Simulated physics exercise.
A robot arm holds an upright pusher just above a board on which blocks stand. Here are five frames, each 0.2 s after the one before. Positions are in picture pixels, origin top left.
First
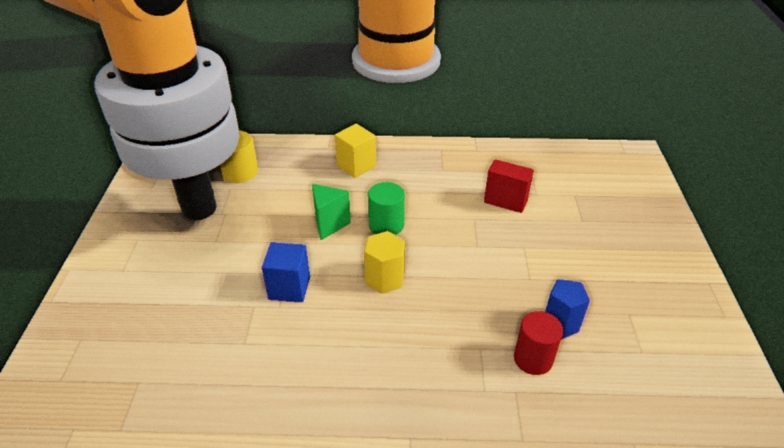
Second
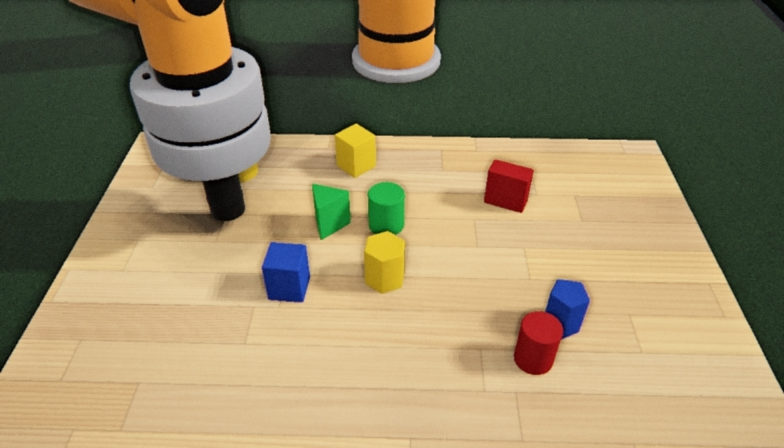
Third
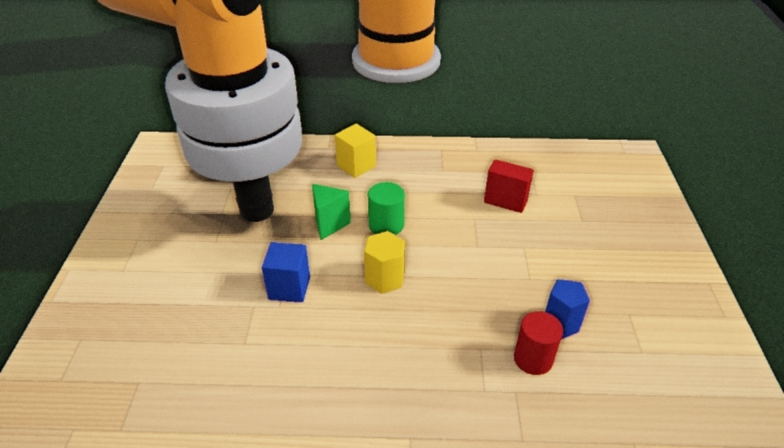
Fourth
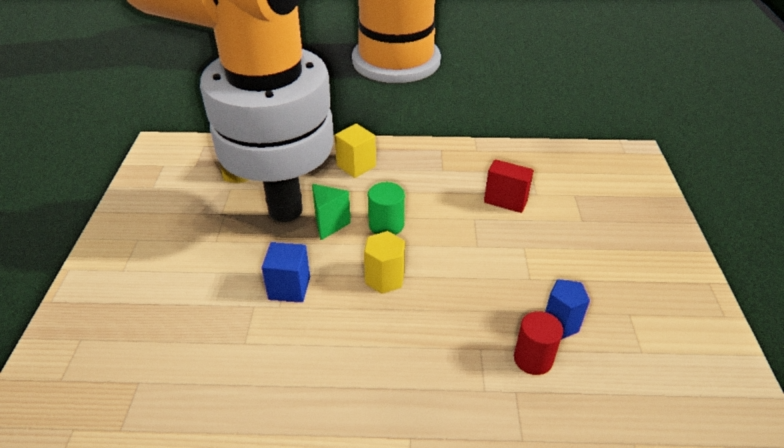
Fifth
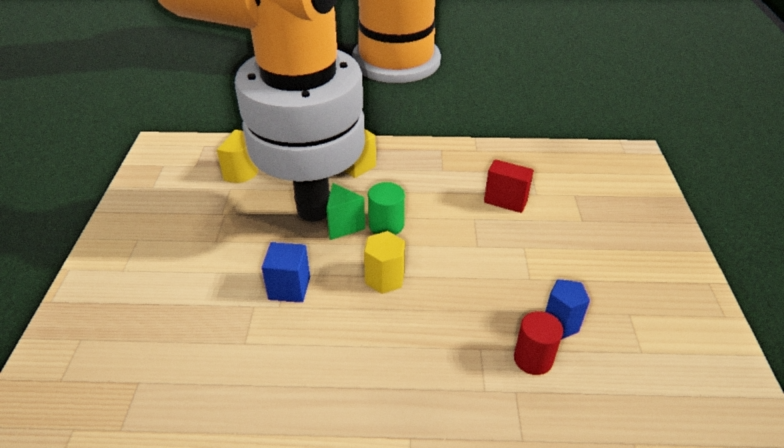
A robot arm slides its black pusher right and nudges a green triangular block slightly.
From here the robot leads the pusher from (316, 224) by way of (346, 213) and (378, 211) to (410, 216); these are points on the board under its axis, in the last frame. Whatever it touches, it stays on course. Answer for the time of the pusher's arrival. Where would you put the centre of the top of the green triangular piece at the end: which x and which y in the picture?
At (367, 199).
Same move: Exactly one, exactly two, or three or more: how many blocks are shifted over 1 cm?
Expect two.
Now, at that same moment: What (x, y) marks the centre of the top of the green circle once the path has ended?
It sits at (420, 207).
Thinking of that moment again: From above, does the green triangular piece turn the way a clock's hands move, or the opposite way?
In a top view, it turns clockwise.
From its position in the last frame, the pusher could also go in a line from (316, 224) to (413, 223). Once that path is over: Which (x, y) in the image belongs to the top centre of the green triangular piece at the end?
The top centre is at (396, 212).
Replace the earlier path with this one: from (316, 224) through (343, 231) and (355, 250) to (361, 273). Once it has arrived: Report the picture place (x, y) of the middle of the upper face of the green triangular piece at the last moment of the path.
The middle of the upper face of the green triangular piece will lie at about (385, 214) in the picture.
What follows on the original path. One third of the way, pusher at (345, 201); green triangular piece at (361, 196), turned 50° clockwise; green circle at (392, 193).
Two thirds of the way, pusher at (378, 198); green triangular piece at (366, 199), turned 75° clockwise; green circle at (401, 197).
At the end, pusher at (410, 204); green triangular piece at (367, 199), turned 85° clockwise; yellow square piece not moved; green circle at (420, 207).
